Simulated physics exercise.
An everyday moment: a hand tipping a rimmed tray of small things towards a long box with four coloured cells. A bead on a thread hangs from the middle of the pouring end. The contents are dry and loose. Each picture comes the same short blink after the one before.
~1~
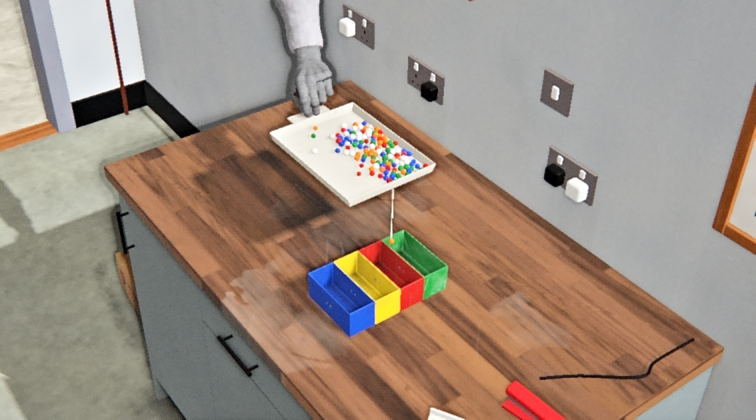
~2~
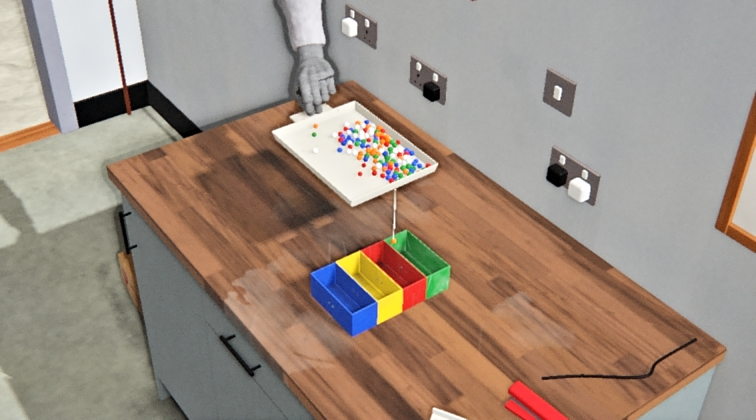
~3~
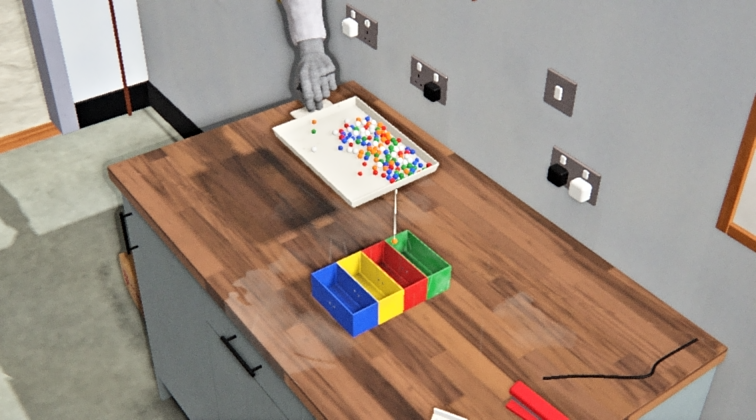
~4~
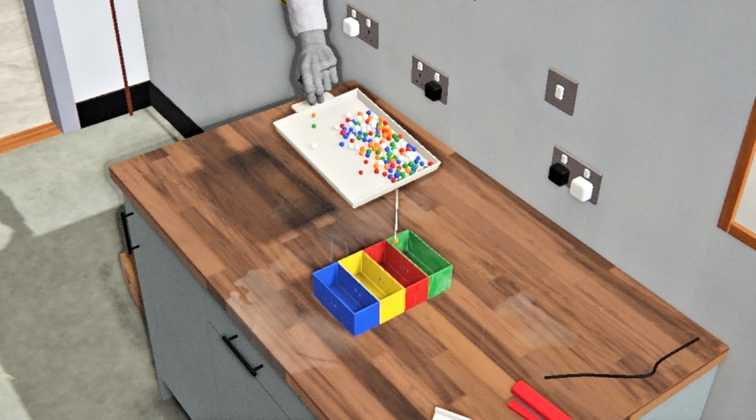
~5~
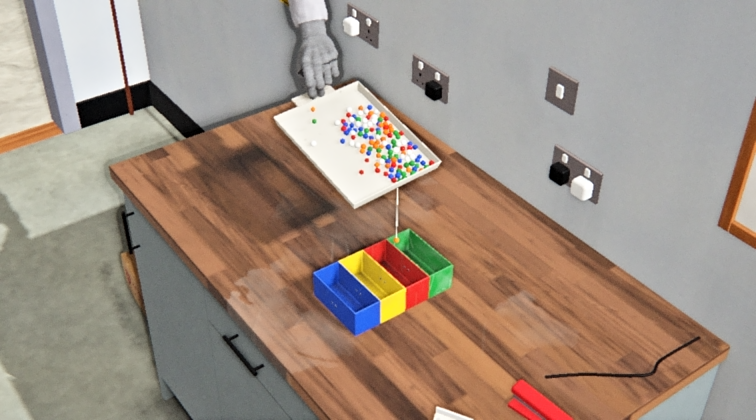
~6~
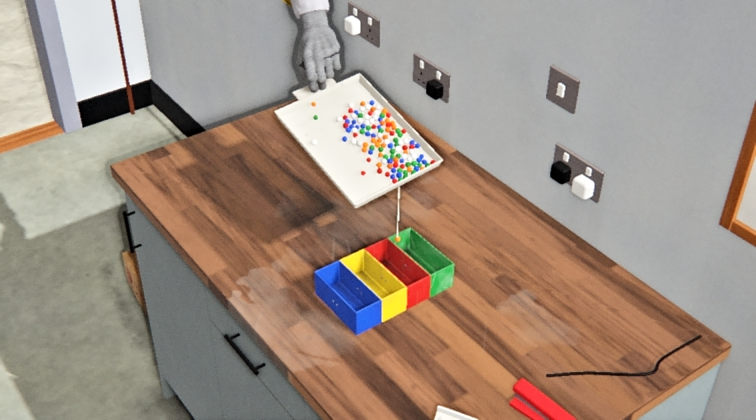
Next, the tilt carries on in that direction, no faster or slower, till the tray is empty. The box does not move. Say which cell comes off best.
Most goes to the yellow cell.
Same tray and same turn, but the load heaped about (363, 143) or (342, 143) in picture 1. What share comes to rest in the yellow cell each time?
Roughly 50 per cent, and 70 per cent.
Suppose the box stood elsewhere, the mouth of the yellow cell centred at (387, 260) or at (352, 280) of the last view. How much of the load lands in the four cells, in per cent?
First some 90, then 90 per cent.
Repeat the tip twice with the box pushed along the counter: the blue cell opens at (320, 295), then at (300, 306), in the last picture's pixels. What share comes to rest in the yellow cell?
Roughly 20 per cent, and 0 per cent.
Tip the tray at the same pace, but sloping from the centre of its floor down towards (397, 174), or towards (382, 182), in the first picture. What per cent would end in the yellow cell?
About 0 and 20 per cent.
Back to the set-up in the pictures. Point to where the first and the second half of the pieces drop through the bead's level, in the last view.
Around (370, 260) and then (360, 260).
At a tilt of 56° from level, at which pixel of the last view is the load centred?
Near (379, 185).
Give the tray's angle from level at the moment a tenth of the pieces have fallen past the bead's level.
Around 60° of tilt.
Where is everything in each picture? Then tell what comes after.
In the first frame, corners of the pouring end at (350, 198) and (432, 164), level; middle of the load at (379, 152), round plastic beads; bead on its thread at (391, 241); blue cell at (362, 317); yellow cell at (387, 305); red cell at (412, 292); green cell at (435, 281).
In the second frame, corners of the pouring end at (352, 199) and (435, 163), level; middle of the load at (381, 151).
In the third frame, corners of the pouring end at (353, 200) and (435, 163), tipped barely, lowest at the left corner; middle of the load at (382, 149).
In the fourth frame, corners of the pouring end at (354, 201) and (437, 162), tipped a little, lowest at the left corner; middle of the load at (383, 146), a stray few on the move.
In the fifth frame, corners of the pouring end at (355, 202) and (438, 161), tipped a little, lowest at the left corner; middle of the load at (384, 144), a stray few on the move.
In the sixth frame, corners of the pouring end at (356, 202) and (439, 159), tipped clearly, lowest at the left corner; middle of the load at (386, 142), nearly all on the move; blue cell at (369, 315); yellow cell at (394, 303); red cell at (418, 290); green cell at (442, 278).
Soon, tray tipped steeply; most on the tray; a stray few in the yellow cell; a stray few in the blue cell; a small part falling or outside the box.
A while on, tray tipped right over; a small part on the tray; about a third in the yellow cell; a small part in the red cell; a small part in the blue cell; a stray few in the green cell; about a quarter falling or outside the box.
Towards the end, tray tipped past a quarter turn; about half in the yellow cell; about a quarter in the red cell; a small part in the blue cell; a stray few in the green cell; a small part falling or outside the box.
Finally, tray tipped past a quarter turn; about half in the yellow cell; about a quarter in the red cell; a small part in the blue cell; a stray few in the green cell; a small part outside the box.
